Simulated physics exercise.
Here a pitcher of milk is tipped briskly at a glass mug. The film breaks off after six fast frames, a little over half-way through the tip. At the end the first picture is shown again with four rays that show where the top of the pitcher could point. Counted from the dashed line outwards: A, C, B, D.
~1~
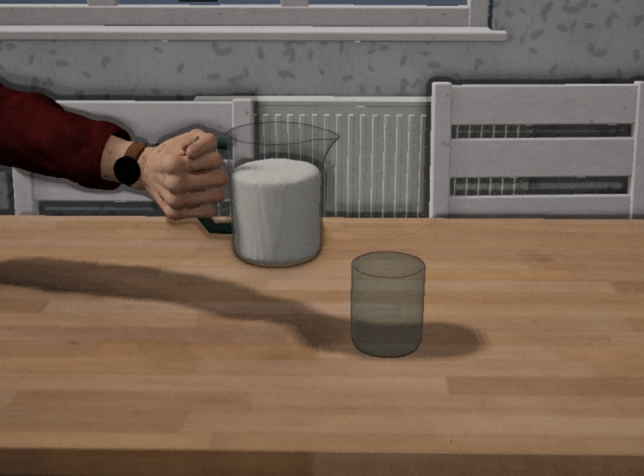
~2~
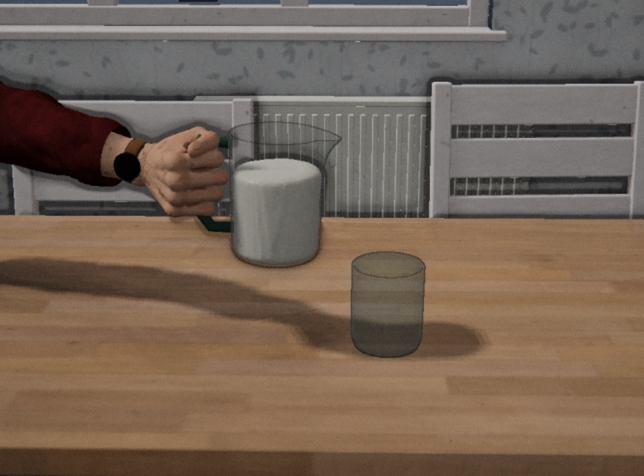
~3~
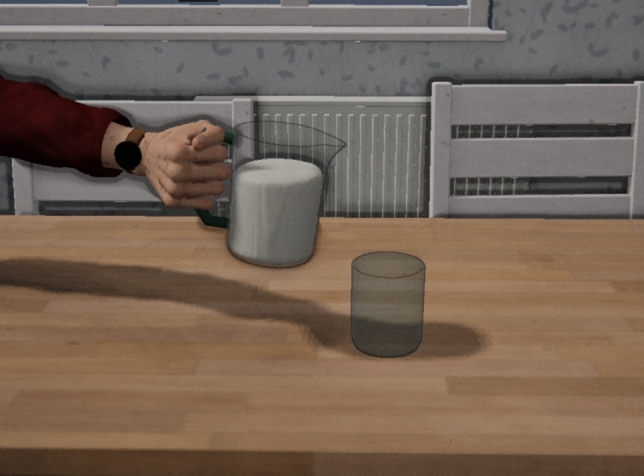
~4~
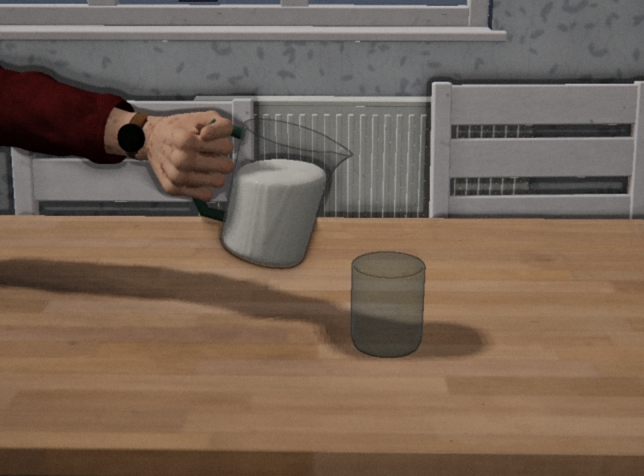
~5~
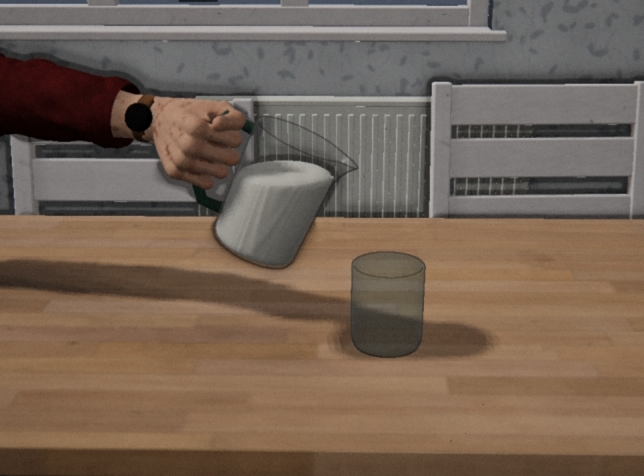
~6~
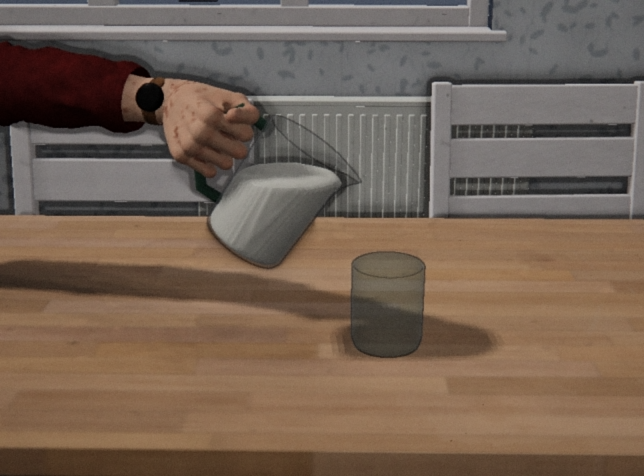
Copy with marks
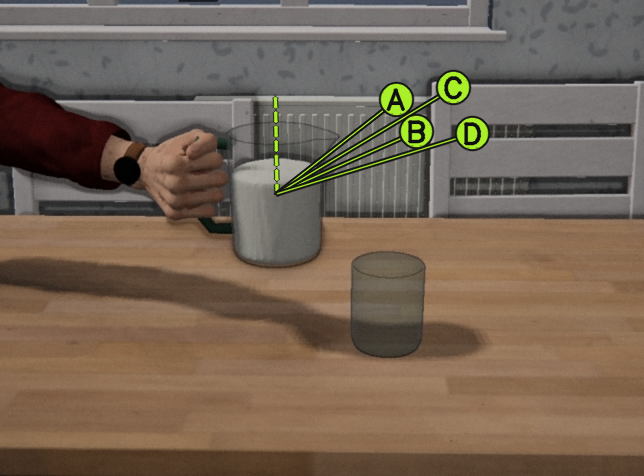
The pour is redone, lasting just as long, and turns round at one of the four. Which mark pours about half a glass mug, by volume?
B.
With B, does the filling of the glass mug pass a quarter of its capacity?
Yes.
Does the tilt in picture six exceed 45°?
No.
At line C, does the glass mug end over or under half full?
Under half.
On the marked copy, A at (383, 110); B at (400, 138); C at (438, 96); D at (456, 138).
If A is chosen, the glass mug ends with about 17 % of what it can hold.
If B is chosen, the glass mug ends with about 48 % of what it can hold.
If C is chosen, the glass mug ends with about 30 % of what it can hold.
If D is chosen, the glass mug ends with about 68 % of what it can hold.
